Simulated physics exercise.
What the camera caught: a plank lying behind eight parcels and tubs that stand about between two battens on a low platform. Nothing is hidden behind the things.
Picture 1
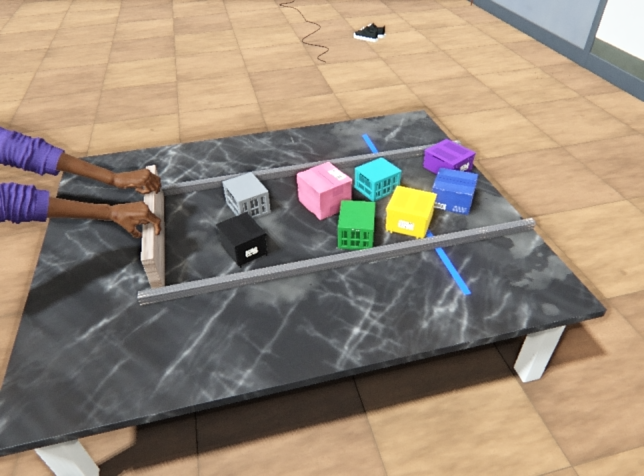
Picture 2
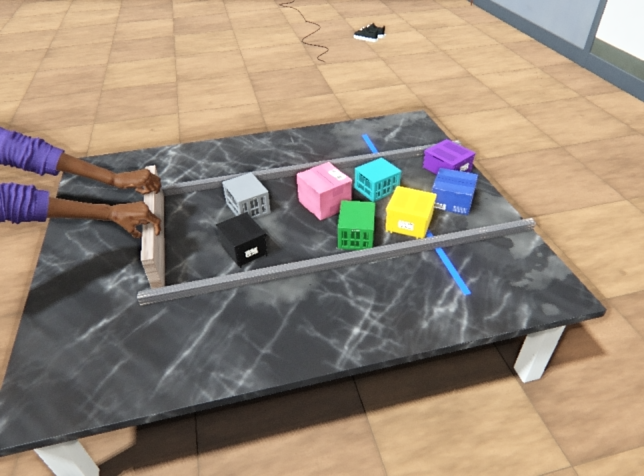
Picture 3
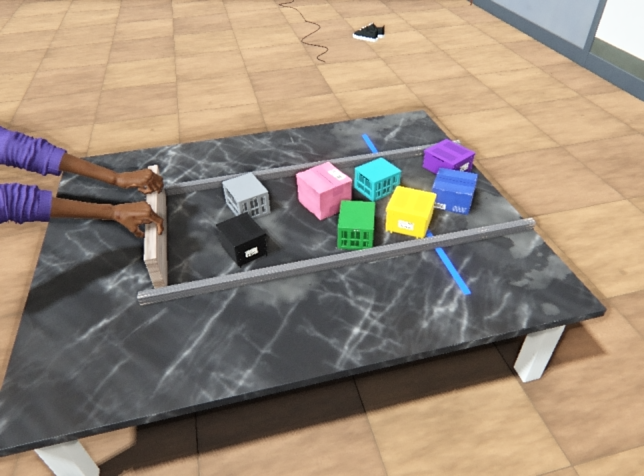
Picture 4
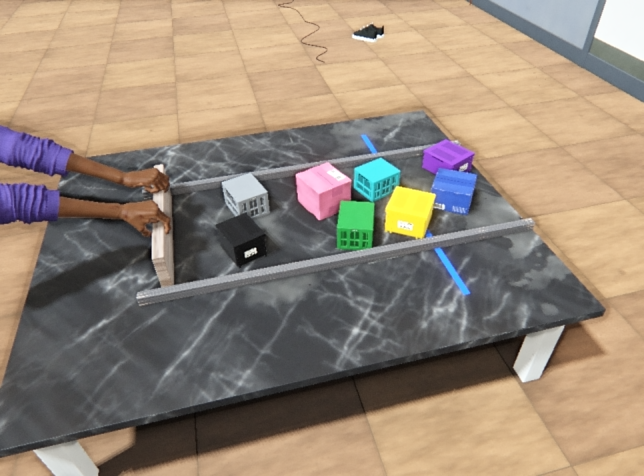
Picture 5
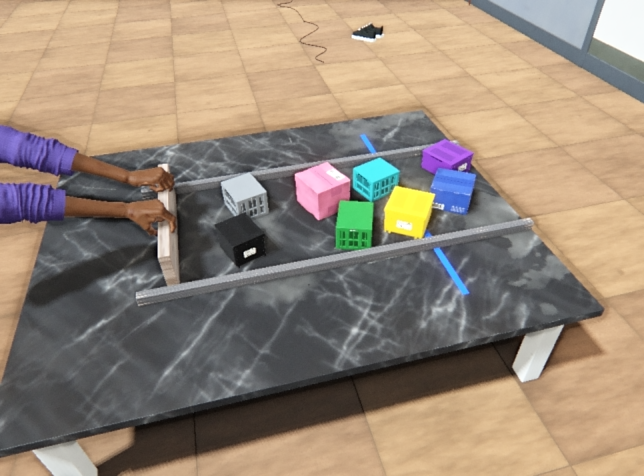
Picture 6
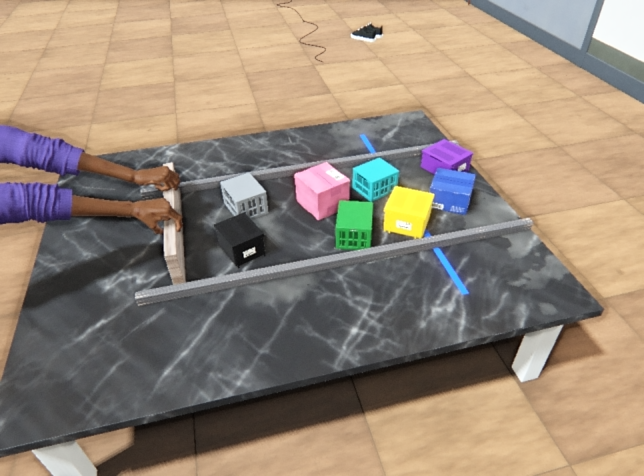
Two hands in purple sleeves sliding a plank slowly right between battens on a dark marbled platform, the eight coloured boxes staying still.
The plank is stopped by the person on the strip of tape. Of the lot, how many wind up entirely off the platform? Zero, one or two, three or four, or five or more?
Well, the ones that get knocked off number at least one, under three.
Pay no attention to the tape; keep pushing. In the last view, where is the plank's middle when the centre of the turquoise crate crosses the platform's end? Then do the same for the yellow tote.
Turquoise crate: (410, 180); yellow tote: (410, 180).
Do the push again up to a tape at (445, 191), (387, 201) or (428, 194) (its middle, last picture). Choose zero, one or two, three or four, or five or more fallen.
In the order of the places given: Either three or four; just one or two; three to four.
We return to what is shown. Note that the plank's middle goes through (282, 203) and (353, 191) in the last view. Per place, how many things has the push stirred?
At the first point the count is 3, at the second it's 8.
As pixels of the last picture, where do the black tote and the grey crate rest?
Black tote: (435, 209); grey crate: (409, 173).
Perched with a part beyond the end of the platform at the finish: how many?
You'd get 2.
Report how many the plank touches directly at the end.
Contact count: 2.
A little later, none off yet; purple tote at rest near (446, 161); blue box at rest near (451, 191); yellow tote at rest near (408, 213).
Next, none off yet; purple tote at rest near (446, 161); blue box at rest near (451, 191); yellow tote moving near (410, 212).
Later still, none off yet; purple tote shifted a little near (458, 157); blue box shifted about its own width near (477, 183); yellow tote shifted about its own width near (463, 202).
When it is over, the number that fall off is one or two; down, blue box and purple tote.
